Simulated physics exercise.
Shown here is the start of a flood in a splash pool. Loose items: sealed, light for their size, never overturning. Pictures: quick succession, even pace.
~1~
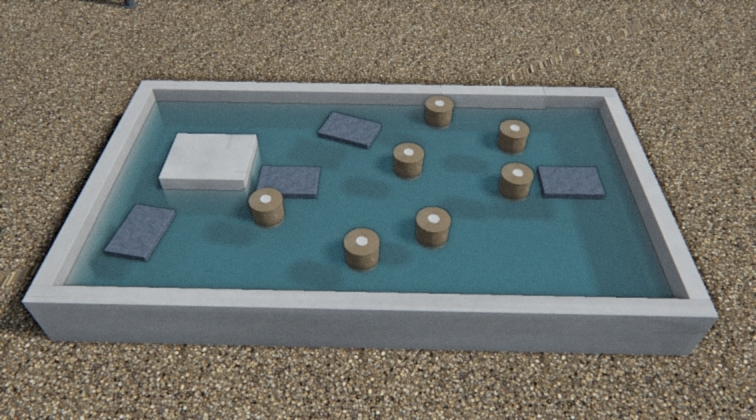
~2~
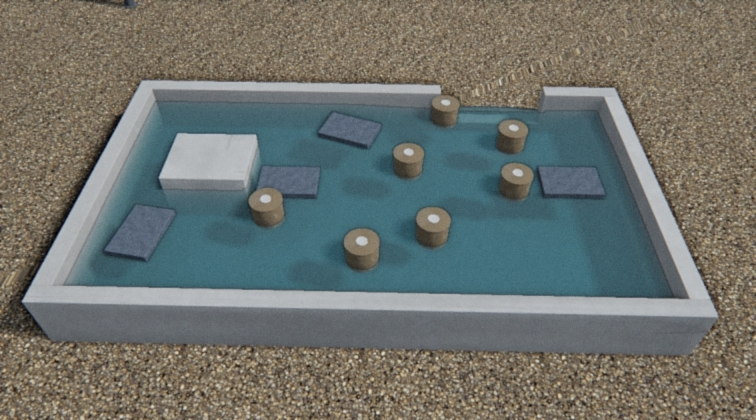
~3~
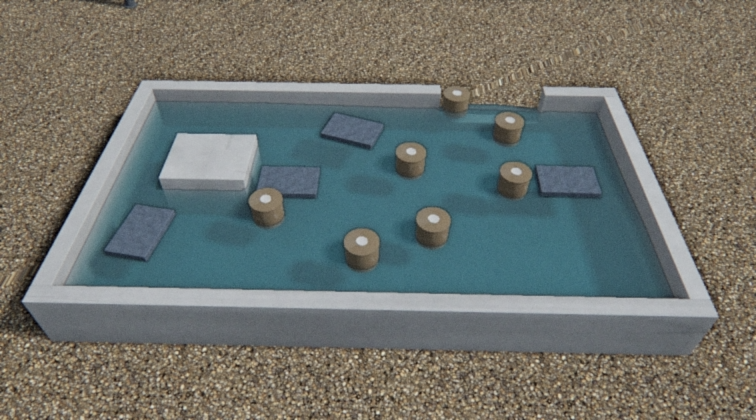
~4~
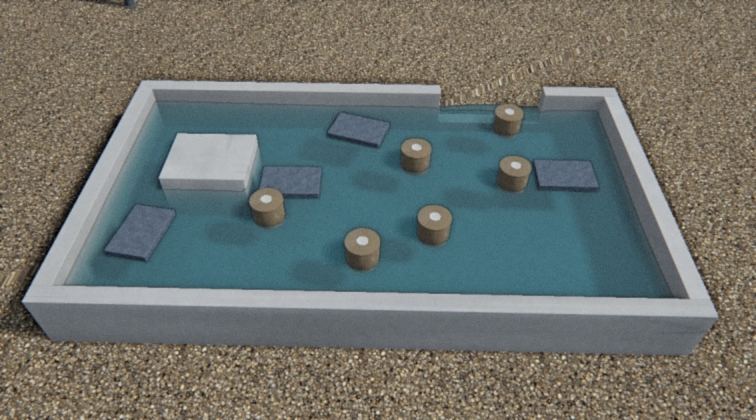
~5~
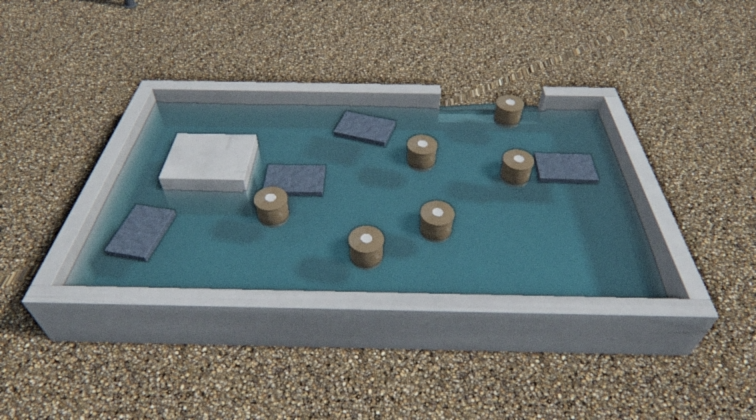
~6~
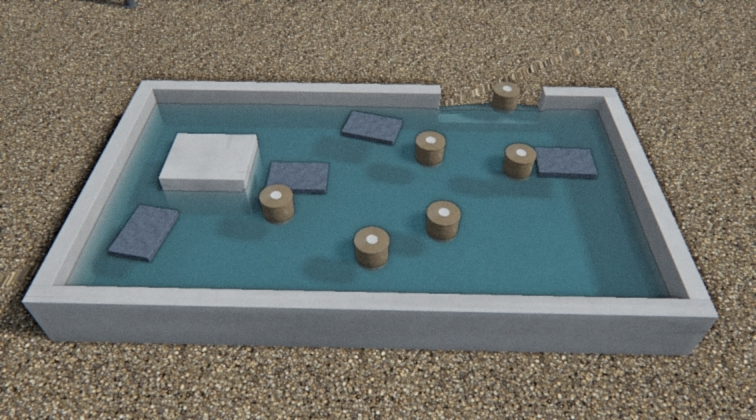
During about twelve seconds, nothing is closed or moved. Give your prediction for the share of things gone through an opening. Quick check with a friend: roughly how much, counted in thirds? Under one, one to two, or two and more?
One to two thirds.
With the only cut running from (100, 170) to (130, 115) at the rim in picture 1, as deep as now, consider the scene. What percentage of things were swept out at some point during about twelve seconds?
I reckon close to 10 per cent.
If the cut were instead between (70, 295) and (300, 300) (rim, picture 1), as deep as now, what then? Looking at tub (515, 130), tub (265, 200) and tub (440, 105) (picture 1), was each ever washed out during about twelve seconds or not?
Retained; lost; retained.
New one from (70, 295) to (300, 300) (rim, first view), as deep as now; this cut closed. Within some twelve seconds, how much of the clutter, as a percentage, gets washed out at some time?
It should be close to 50 per cent.
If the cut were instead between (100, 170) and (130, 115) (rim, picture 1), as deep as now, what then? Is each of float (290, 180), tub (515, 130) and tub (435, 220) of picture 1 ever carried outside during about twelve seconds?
Okay, so: Never exits for the first, never exits for the second, never exits for the third.
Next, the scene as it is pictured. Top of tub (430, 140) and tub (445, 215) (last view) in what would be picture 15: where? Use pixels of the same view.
I'd expect them about (477, 103) and (467, 200).
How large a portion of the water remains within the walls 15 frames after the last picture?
Roughly 74 in a hundred.
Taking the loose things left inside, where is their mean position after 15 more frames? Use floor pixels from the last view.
That works out to about (353, 230) on the floor.
A moment on, 2 of 11 are out; 9 afloat.
Next, 2 of 11 are out; 9 afloat.
Later, 6 of 11 are out; 5 afloat.
In the end, 6 of 11 are out; 5 afloat.
